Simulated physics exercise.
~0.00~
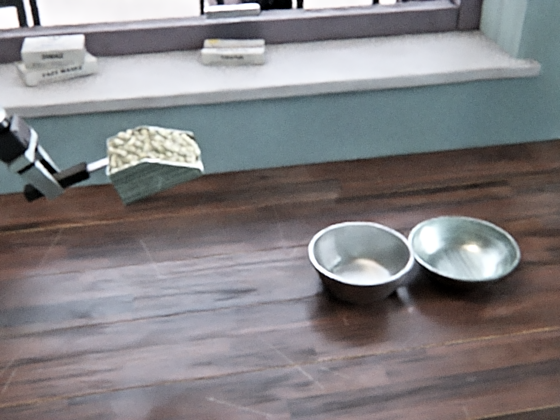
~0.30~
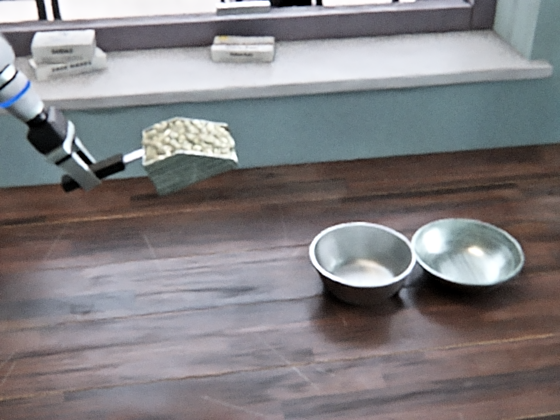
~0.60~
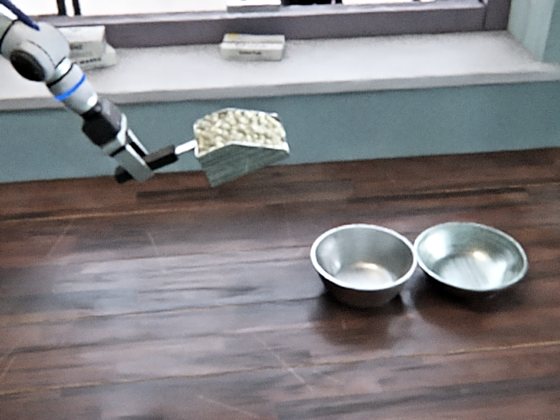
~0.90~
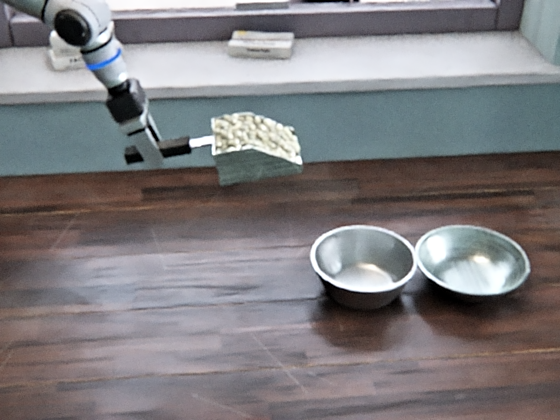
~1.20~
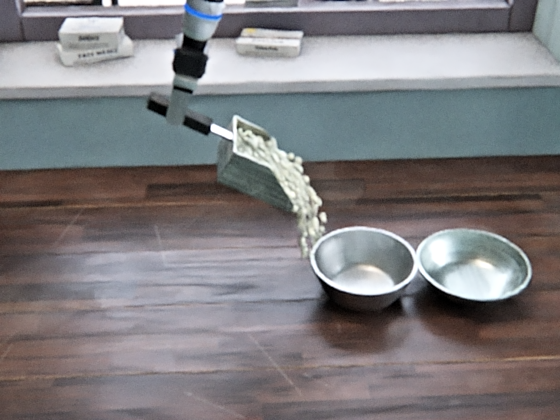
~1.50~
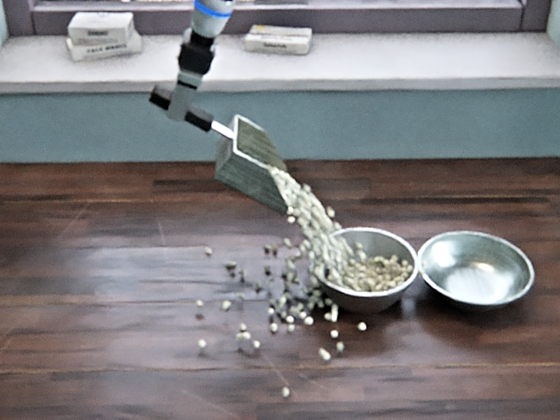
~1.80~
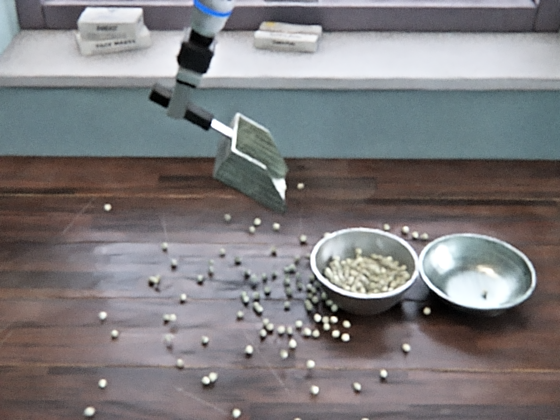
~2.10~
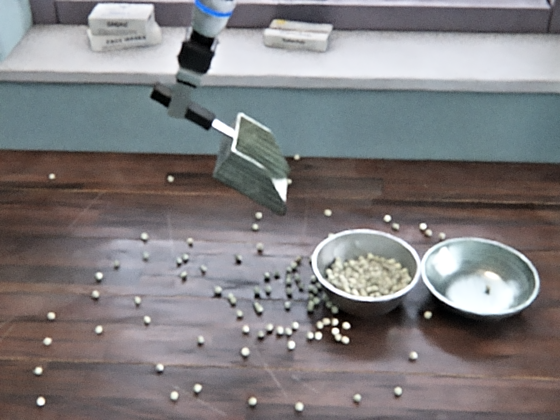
In the video, a robot arm carries a scoop of pale beads rightward above a dark wooden table, then tips it toward the left of two metal bowls; many beads land inside, while others scatter across the table, leaving the scoop tilted and apparently empty.
